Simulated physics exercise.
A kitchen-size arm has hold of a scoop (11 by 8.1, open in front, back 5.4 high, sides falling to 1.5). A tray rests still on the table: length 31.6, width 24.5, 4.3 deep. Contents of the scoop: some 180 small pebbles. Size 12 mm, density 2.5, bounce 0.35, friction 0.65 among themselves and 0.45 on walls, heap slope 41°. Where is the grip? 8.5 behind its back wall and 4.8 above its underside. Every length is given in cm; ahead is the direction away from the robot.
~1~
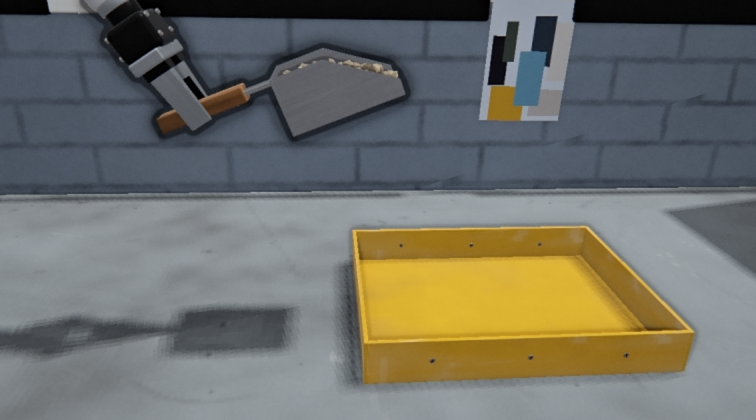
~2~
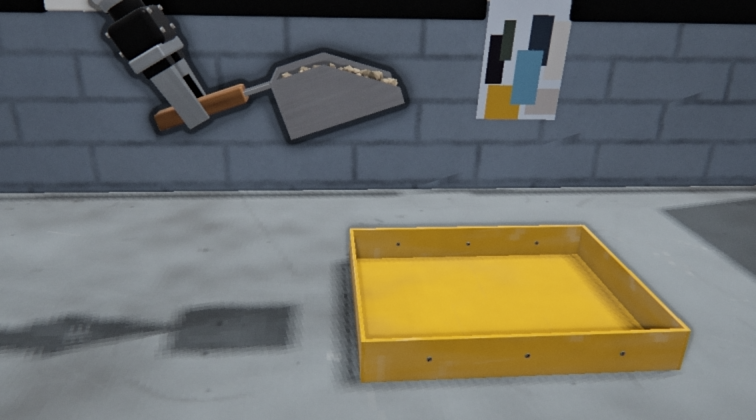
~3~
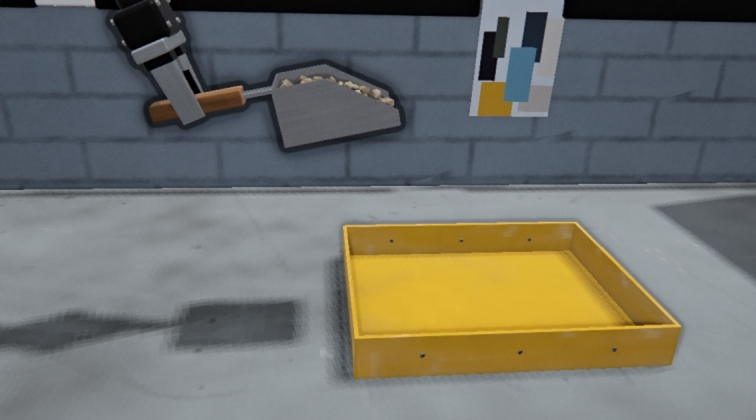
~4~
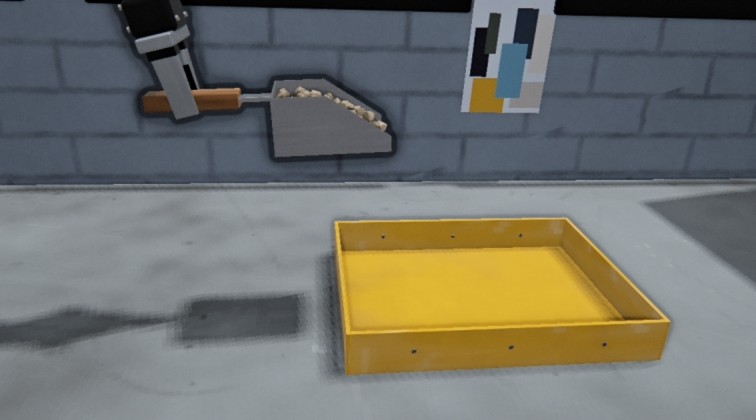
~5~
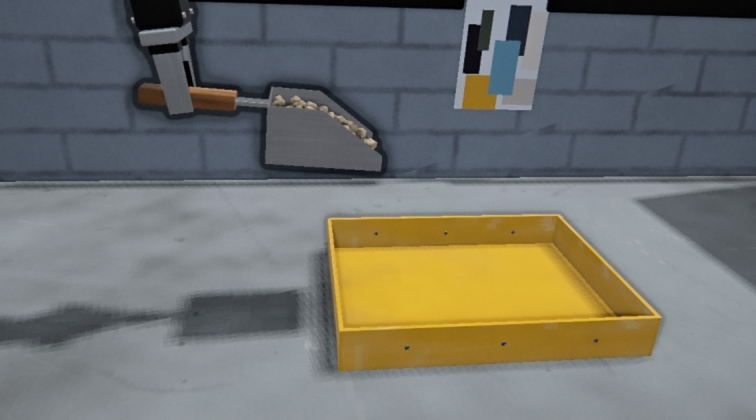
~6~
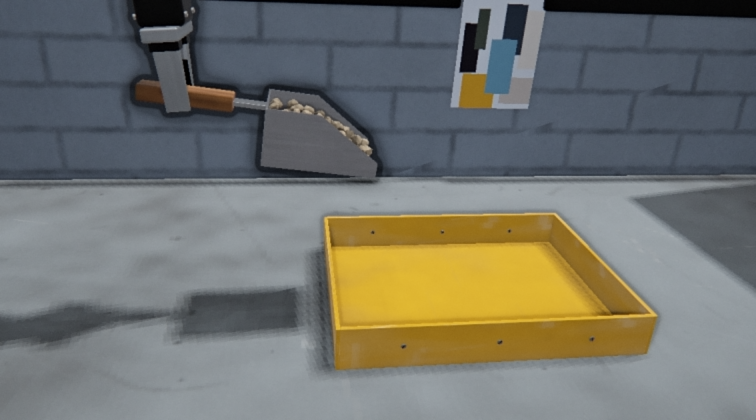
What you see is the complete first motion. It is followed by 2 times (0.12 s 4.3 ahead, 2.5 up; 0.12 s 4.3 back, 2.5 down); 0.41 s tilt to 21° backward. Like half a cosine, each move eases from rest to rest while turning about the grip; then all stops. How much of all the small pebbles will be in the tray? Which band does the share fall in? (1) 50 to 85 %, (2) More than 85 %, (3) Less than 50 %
2.
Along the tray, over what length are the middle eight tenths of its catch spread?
Roughly 14 centimetres.
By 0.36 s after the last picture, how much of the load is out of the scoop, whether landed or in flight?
About 90 per cent.
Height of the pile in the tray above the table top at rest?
Roughly 3.0 cm.
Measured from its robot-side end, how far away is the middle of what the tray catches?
I'd put it at around 15 cm.
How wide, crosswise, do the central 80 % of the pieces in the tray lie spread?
The central eight tenths of the catch cover around 12 cm crosswise.
Then, 0.36 s after the last picture, tilted 7° forward, highest piece 21 above the table; 150 in the tray, 21 on the scoop, 7 in flight or on a rim.
Then, 0.71 s after the last picture, tilted 10° backward, highest piece 3 above the table; 178 in the tray.
Then, 1.09 s after the last picture, tilted 21° backward, highest piece 3 above the table; 178 in the tray.
Then, 2.14 s after the last picture, tilted 21° backward, highest piece 3 above the table; 178 in the tray.
Final count, 178 in the tray. That is 100 % in the tray.
